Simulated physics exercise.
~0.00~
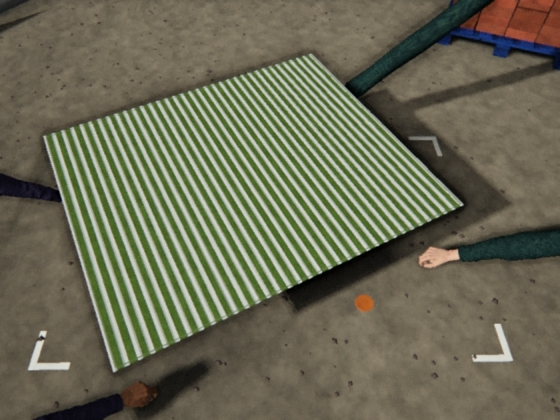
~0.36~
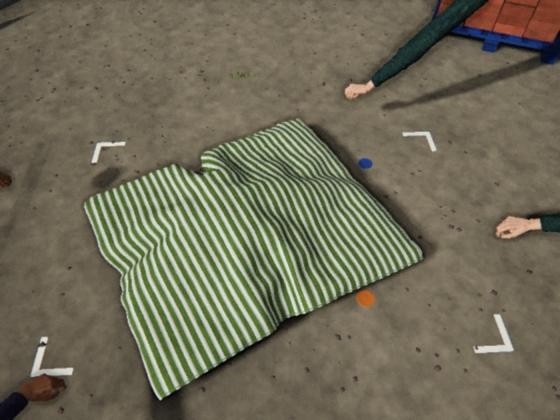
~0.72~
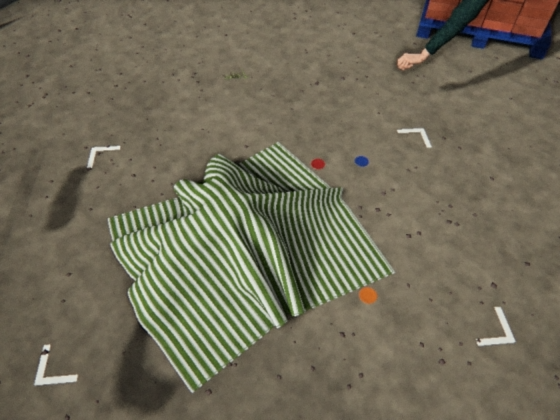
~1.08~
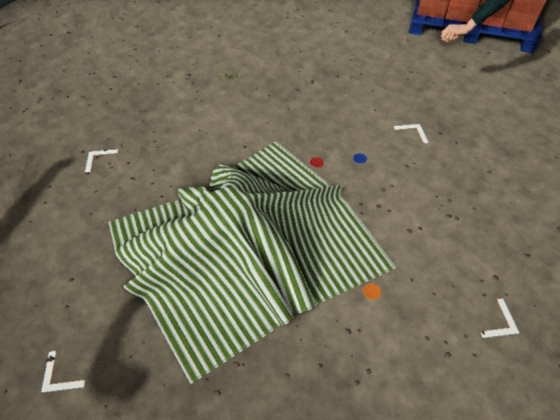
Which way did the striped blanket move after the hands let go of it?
The blanket moved down, dropping onto the ground.
